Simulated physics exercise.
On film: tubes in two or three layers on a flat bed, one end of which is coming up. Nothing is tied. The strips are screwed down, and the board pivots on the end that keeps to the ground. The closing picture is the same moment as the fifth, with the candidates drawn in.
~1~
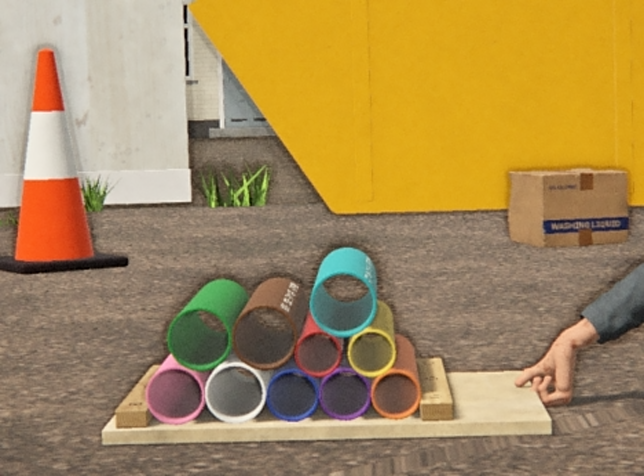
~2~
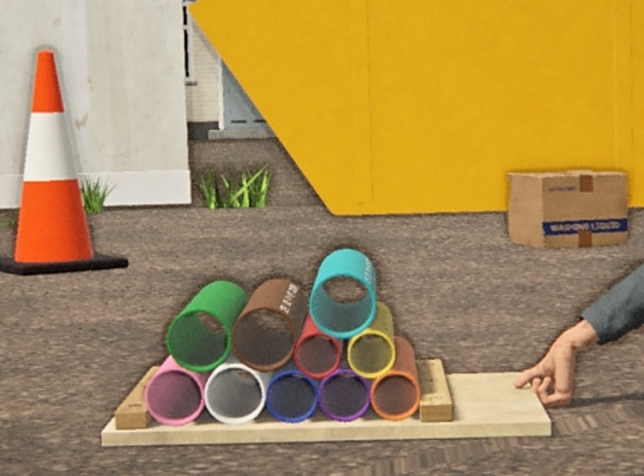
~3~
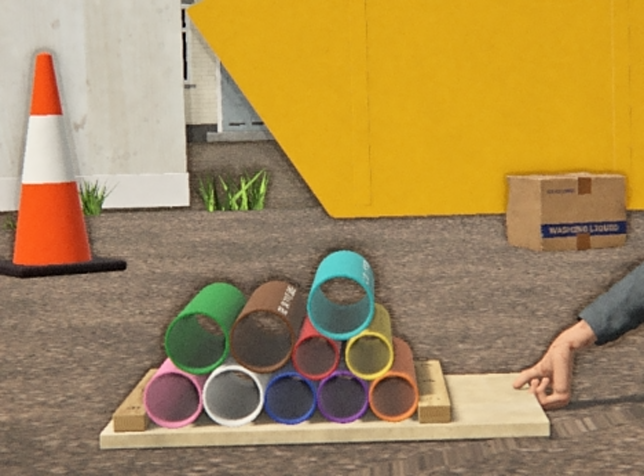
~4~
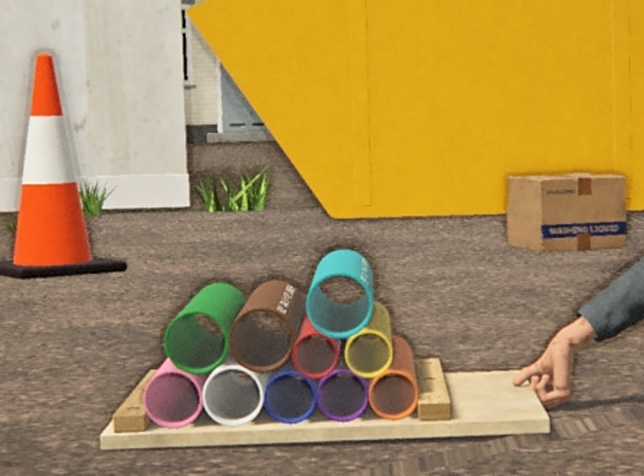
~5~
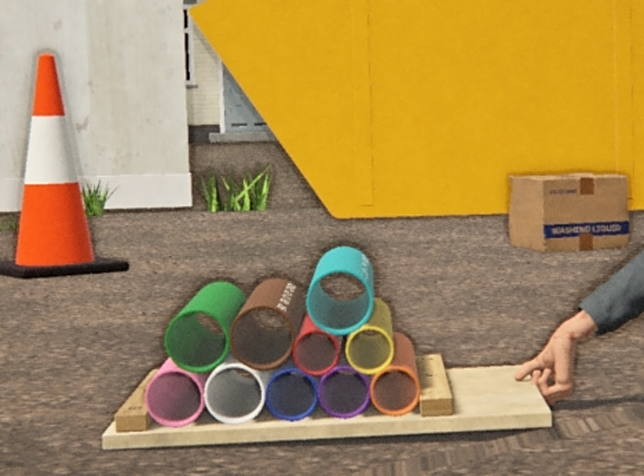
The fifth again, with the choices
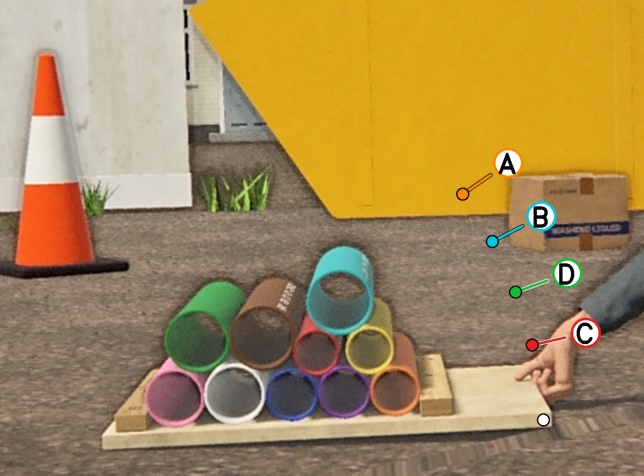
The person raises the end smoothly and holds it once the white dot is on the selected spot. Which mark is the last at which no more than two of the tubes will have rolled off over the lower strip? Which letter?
The highest mark that will do is B.
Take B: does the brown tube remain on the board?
Yes, with B.
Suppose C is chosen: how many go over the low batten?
With C, none.
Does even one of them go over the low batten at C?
No, at C.
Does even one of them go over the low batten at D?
No.
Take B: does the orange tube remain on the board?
Yes, with B.
On the copy, A at (463, 194); B at (492, 241); C at (532, 345); D at (516, 292); the white dot at (544, 420).
On B. First, board at 16°.
Then, board at 26°.
Finally, board at 26°, one over the low batten (green).
By contrast, A five over the low batten; C none over the low batten; D none over the low batten.
